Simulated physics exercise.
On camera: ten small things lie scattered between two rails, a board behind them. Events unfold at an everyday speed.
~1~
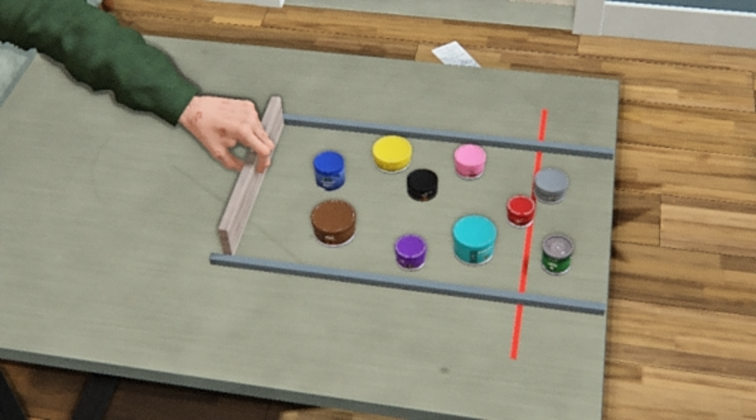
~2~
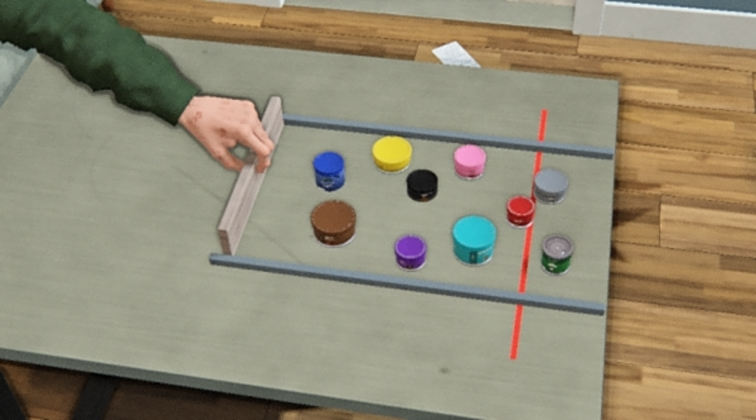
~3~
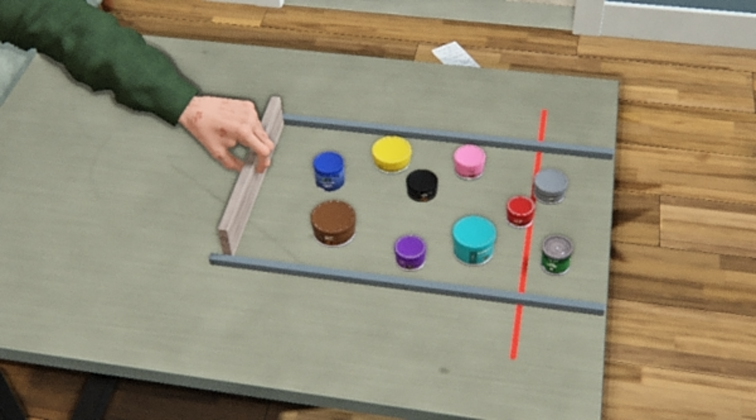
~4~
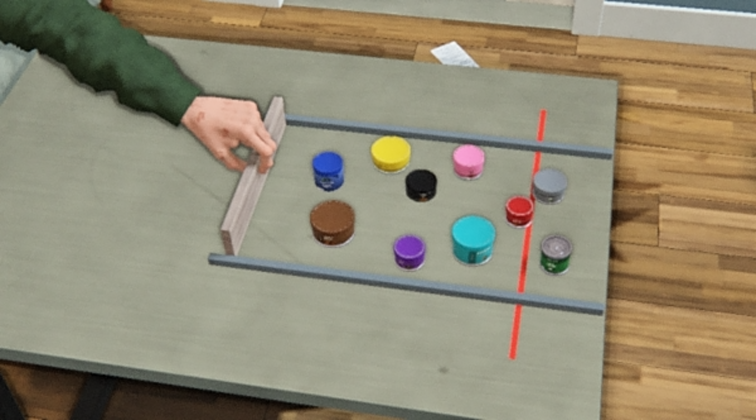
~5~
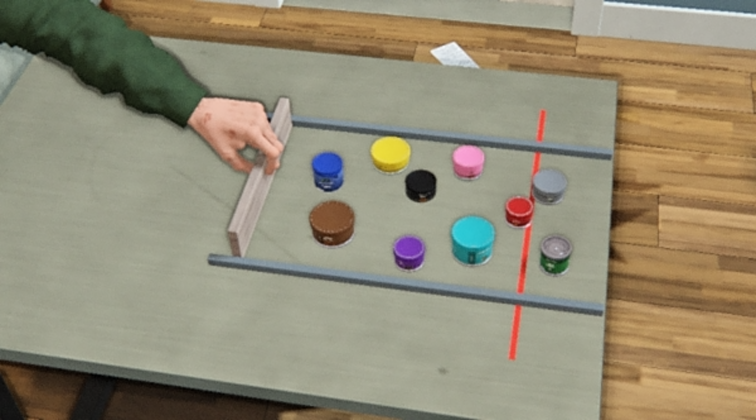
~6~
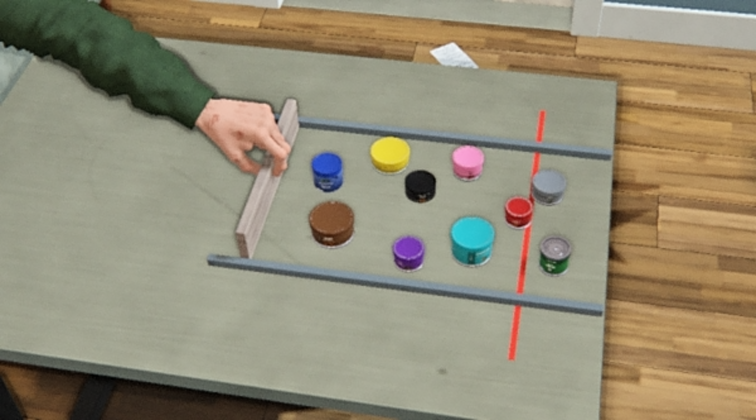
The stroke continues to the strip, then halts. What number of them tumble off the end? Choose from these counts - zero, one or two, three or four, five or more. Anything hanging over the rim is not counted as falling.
Count: One or two.
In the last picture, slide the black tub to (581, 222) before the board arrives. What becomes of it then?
In that case the black tub stays put.
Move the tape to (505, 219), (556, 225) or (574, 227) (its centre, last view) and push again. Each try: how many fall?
Counts per try, in order: 0 / 4 / 5.
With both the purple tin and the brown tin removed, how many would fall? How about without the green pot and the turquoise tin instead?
First 0, then 0.
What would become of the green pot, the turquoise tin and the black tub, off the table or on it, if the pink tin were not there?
Green pot down; turquoise tin still up; black tub still up.
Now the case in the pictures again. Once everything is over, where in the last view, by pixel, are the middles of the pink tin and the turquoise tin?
In the last view, the middles sit near (590, 174) and near (591, 261).
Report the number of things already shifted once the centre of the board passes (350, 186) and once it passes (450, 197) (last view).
Counting first: 2, next 7.
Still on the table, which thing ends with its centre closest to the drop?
It is the grey pot.
Soon after, none off yet; green pot at rest near (555, 257); grey pot at rest near (548, 188); red tin at rest near (518, 213).
Then, none off yet; green pot moved about its own width near (580, 261); grey pot moved a little near (565, 191); red tin at rest near (519, 214).
At rest, the number that fall off is one or two; fallen, green pot.
